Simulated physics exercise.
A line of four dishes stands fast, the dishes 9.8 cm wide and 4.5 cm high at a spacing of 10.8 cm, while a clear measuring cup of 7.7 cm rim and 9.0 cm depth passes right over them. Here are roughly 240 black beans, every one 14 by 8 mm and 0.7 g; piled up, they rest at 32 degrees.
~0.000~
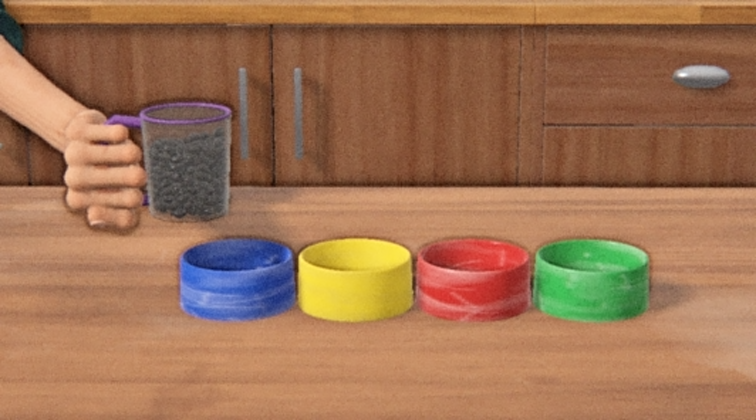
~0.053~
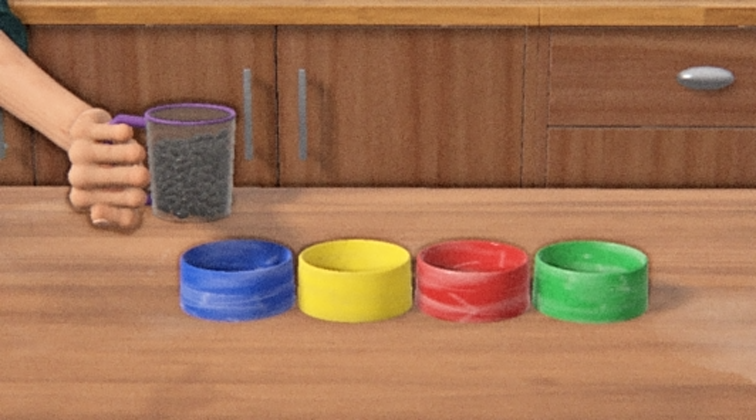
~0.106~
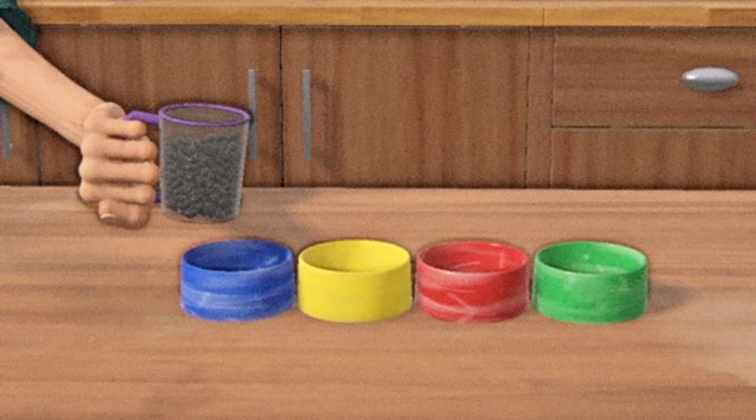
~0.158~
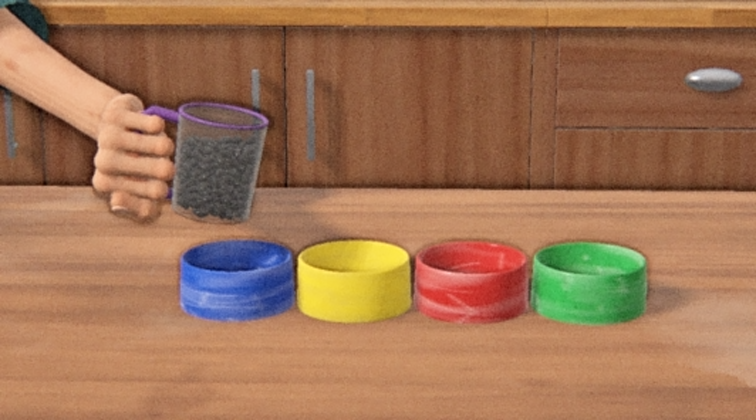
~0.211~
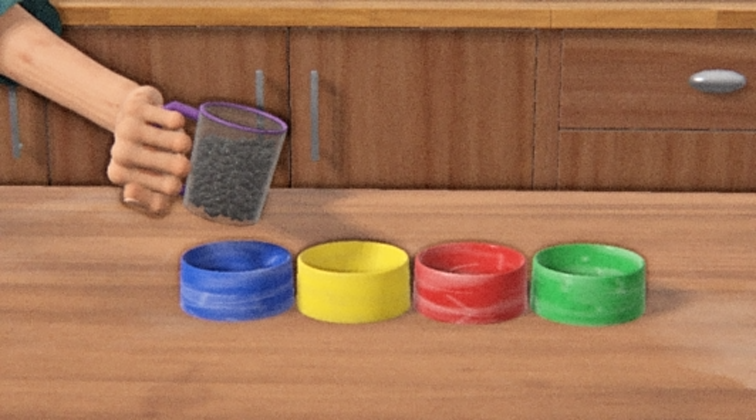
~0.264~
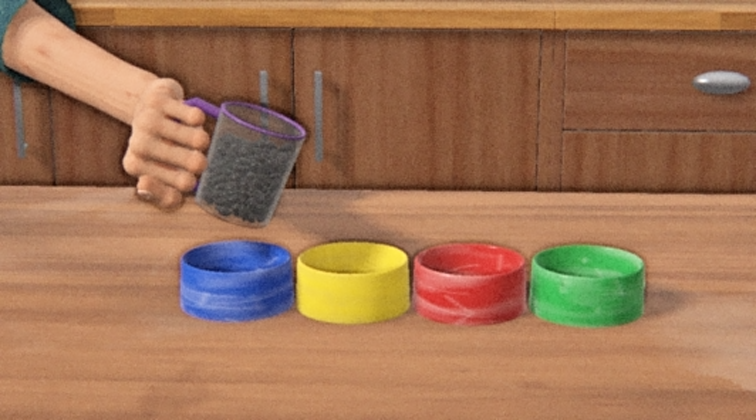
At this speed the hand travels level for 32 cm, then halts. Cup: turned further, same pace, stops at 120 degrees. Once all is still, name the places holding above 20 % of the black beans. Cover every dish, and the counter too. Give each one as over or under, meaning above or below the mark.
Red: Under, blue: Under, green: Over, yellow: Under, counter: Under.
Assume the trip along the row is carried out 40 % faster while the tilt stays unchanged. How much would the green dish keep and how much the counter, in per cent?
Then the green dish gets 90 and the counter 10.
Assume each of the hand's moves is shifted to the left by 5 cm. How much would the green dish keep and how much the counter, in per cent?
I'd expect green at 80 and the counter at 10.
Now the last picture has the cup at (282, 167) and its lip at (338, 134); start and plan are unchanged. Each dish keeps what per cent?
Dish by dish: Red 0 percent, blue 0 percent, green 100 percent, yellow 0 percent.
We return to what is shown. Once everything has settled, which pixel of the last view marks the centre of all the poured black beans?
Approximately (596, 283) in the last picture.
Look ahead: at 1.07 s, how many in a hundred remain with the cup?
About 95 percent of the load.
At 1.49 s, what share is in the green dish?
About 95 percent.
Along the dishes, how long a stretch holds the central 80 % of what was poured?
I'd put it at close to 6 cm.
After 0.75 s, tilt 68 degrees; cup holds 100 %.
After 1.07 s, tilt 99 degrees; cup holds 95 %, green 5 %.
After 1.49 s, tilt 120 degrees; cup holds 0 %, green 95 %.
At rest (2.3 s), red 0 %, blue 0 %, green 95 %, yellow 0 %, counter 5 %.
